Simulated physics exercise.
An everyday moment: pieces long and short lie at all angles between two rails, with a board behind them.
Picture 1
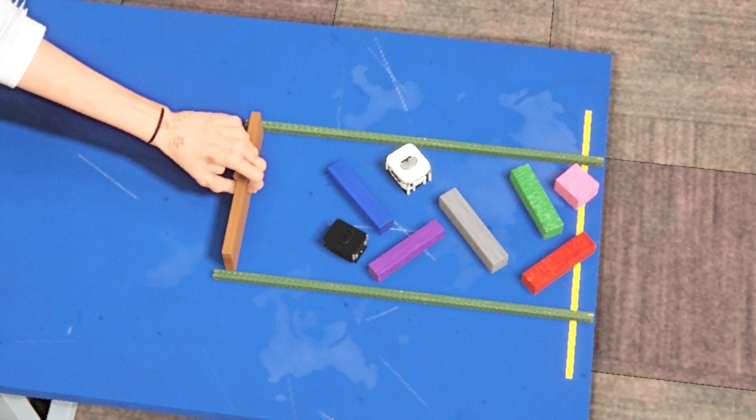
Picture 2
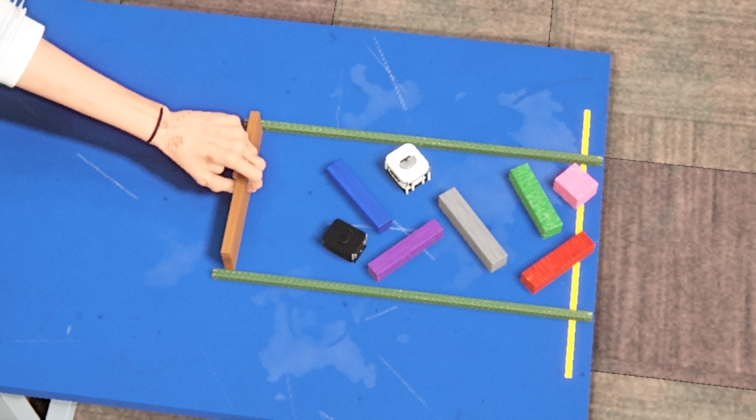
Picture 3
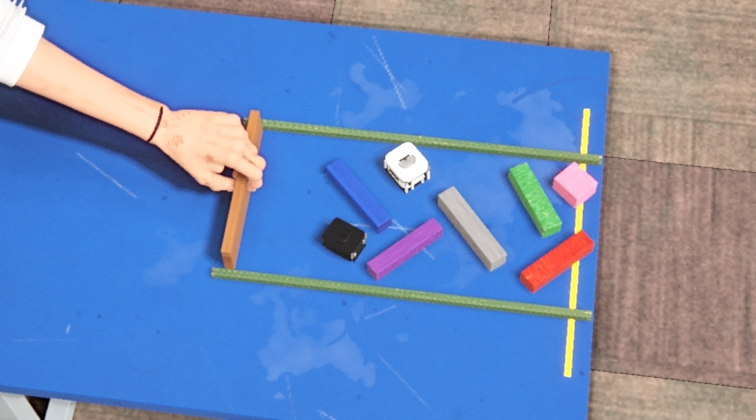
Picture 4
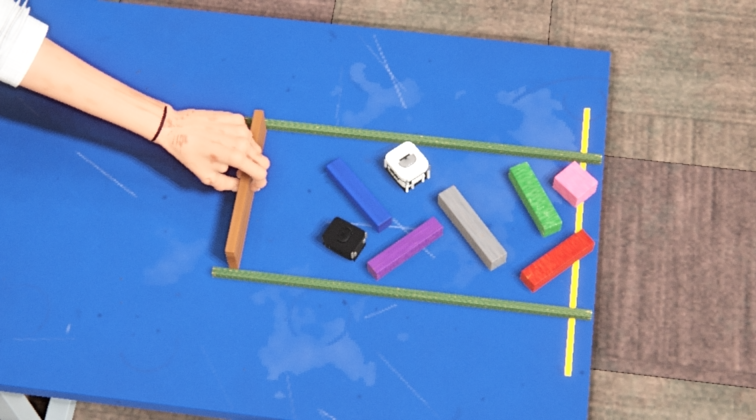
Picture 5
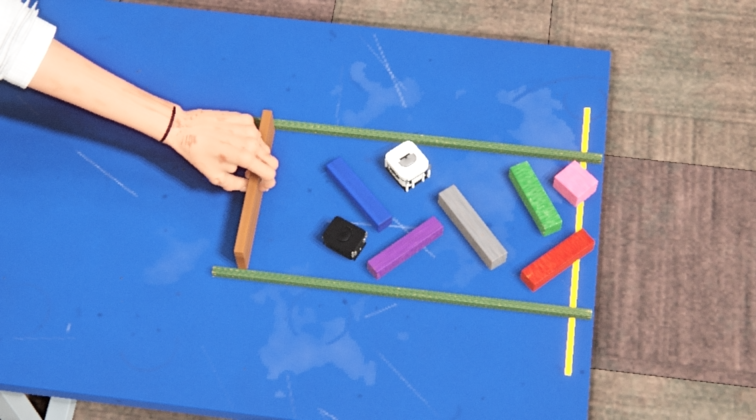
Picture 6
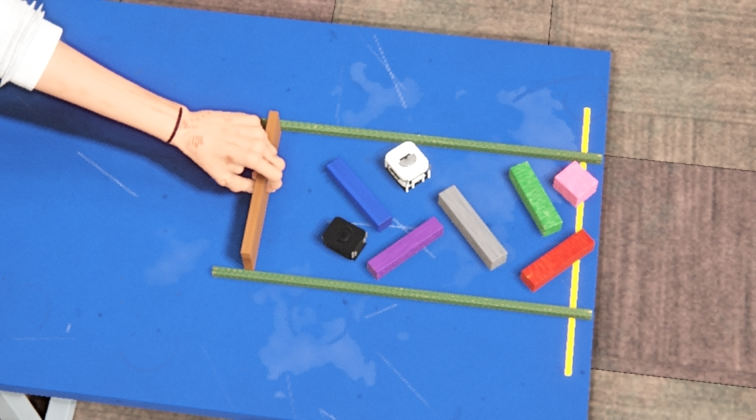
The video shows a hand holding a wooden board upright between two green rails on a blue table, first nearly still, then sliding it slightly right toward scattered colored blocks and bars, which stay in place near yellow tape.
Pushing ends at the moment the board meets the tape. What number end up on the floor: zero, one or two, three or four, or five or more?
Lost: Five or more.
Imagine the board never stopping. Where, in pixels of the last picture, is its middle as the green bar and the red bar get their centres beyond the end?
About (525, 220), and (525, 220) for the other.
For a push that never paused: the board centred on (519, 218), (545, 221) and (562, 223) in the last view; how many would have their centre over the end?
Result per place: 1; 4; 5.
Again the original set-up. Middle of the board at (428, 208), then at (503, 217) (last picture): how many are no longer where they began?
The counts are 5 and 8.
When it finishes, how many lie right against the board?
It ends up touching 1.
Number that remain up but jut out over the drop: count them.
The answer comes to 1.
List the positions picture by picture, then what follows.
Pink block (577, 187); red bar (559, 263); green bar (536, 202); board (244, 190); tape (579, 238), in the first picture.
Red bar (558, 262); blue stick (359, 196), in the second picture.
Green bar (535, 200); black case (344, 241), in the third picture.
Pink block (575, 184); white case (407, 167), in the fourth picture.
Red bar (558, 260); purple bar (406, 248), in the fifth picture.
Pink block (575, 184); red bar (558, 260); green bar (535, 199); board (261, 190); tape (578, 235), in the sixth picture.
Soon after, none off yet; pink block at rest near (575, 184); red bar at rest near (558, 260); green bar at rest near (535, 199).
Then, none off yet; pink block tipped well over near (624, 200); red bar moved a little near (598, 284); green bar moved about its own width near (601, 200).
At rest, the number that fall off is five or more; fallen, blue stick, white case, purple bar, grey bar, green bar, red bar and pink block.
